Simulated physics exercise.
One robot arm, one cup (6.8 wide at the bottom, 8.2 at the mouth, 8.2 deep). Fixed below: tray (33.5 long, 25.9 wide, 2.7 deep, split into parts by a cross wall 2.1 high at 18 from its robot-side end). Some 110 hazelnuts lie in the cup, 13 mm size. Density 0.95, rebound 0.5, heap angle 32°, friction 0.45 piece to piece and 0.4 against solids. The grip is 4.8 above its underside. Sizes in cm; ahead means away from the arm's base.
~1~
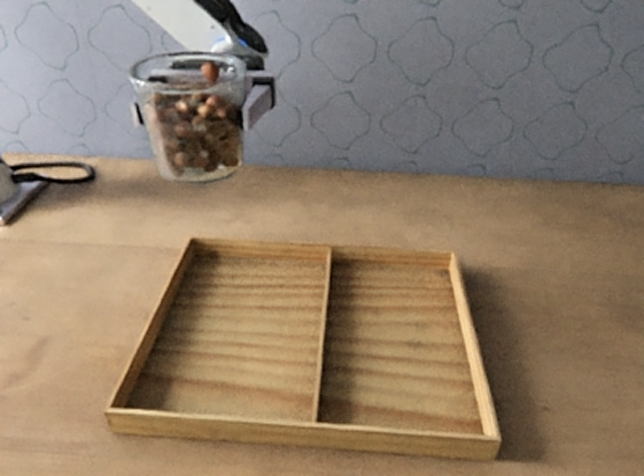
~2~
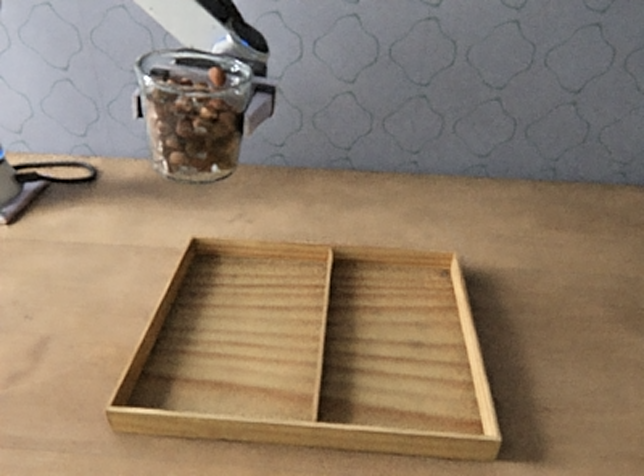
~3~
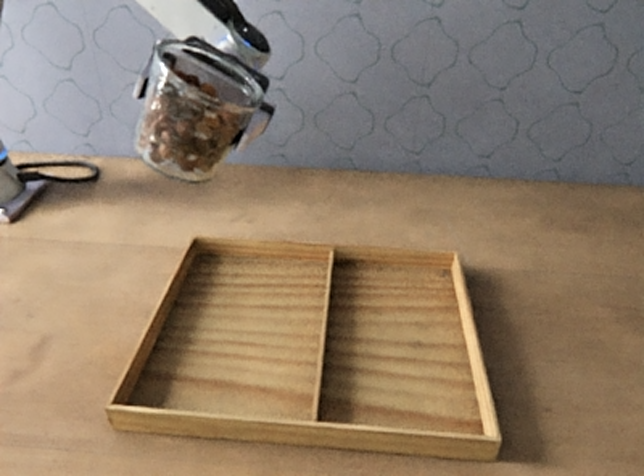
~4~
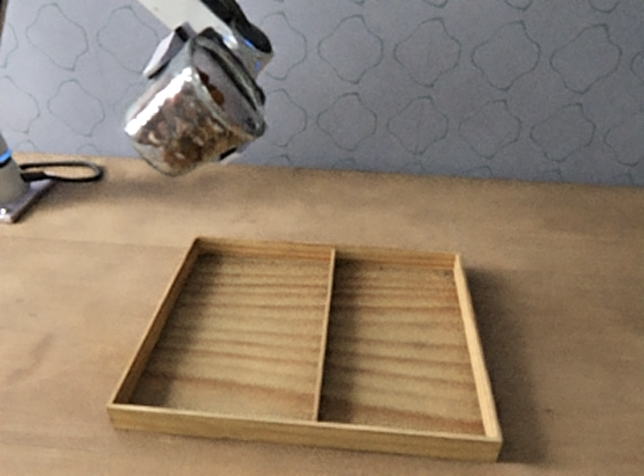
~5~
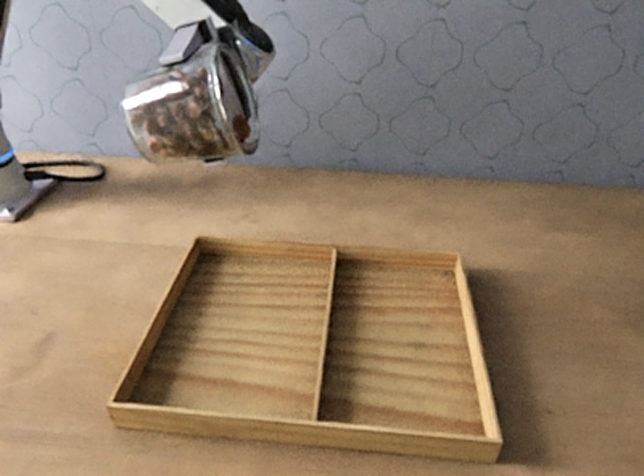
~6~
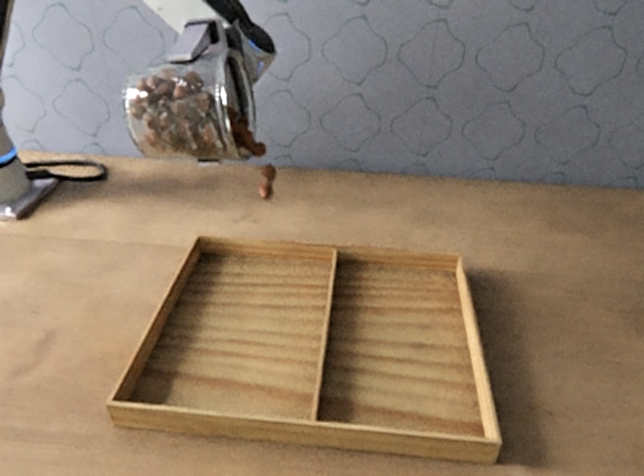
In the video, a robot arm holds a clear cup of hazelnuts above a table with an empty, divided wooden tray, then steadily tilts the cup to the right until it is nearly sideways and a few nuts drop from its mouth.
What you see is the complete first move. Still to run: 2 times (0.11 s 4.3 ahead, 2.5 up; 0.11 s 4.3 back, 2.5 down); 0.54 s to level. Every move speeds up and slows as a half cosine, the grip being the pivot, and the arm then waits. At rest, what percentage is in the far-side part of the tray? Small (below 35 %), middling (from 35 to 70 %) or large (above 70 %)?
In the far-side part of the tray the share is large, above 70 %.
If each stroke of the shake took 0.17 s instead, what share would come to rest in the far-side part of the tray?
It would be near 45 per cent.
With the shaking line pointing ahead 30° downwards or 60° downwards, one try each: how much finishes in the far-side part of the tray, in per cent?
About 45 and 25 per cent.
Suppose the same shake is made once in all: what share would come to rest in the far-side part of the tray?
It would be near 85 per cent.
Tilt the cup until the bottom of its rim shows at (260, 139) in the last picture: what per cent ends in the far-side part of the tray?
About 65 per cent.
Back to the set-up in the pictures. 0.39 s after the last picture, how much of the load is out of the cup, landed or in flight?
Some 100 per cent.
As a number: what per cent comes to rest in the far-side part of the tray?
Some 85 per cent.
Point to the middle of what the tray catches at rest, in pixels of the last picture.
Around (416, 338).
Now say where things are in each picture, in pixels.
The first frame shows cup middle at (195, 120), level; upper third of the load around (194, 106), from x 150 to 235, top at y 70; 108 in the cup.
The second frame shows cup middle at (195, 120), tilted 8° forward; upper third of the load around (190, 105), from x 155 to 235, top at y 75.
The third frame shows cup middle at (193, 118), tilted 28° forward; upper third of the load around (187, 104), from x 150 to 235, top at y 75.
The fourth frame shows cup middle at (191, 115), tilted 54° forward; upper third of the load around (183, 98), from x 140 to 240, top at y 70.
The fifth frame shows cup middle at (191, 112), tilted 74° forward; upper third of the load around (181, 93), from x 140 to 245, top at y 75.
The sixth frame shows cup middle at (191, 110), tilted 82° forward; upper third of the load around (170, 96), from x 140 to 270, top at y 75; 106 in the cup, 2 in flight or on a rim.
Then, 0.39 s after the last picture, tilted 82° forward, highest piece 24 above the table; 97 in the far-side part, 7 in the robot-side part, 2 in the cup, 2 in flight or on a rim.
Then, 0.78 s after the last picture, tilted 24° forward, highest piece 6 above the table; 94 in the far-side part, 9 in the robot-side part, 5 on the table or floor.
Then, 1.18 s after the last picture, level, highest piece 2 above the table; 94 in the far-side part, 9 in the robot-side part, 5 on the table or floor.
Then, 2.23 s after the last picture, level, highest piece 2 above the table; 94 in the far-side part, 9 in the robot-side part, 5 on the table or floor.
Final count, 94 in the far-side part, 9 in the robot-side part, 5 on the table or floor. That is 87 % in the far-side part of the tray.
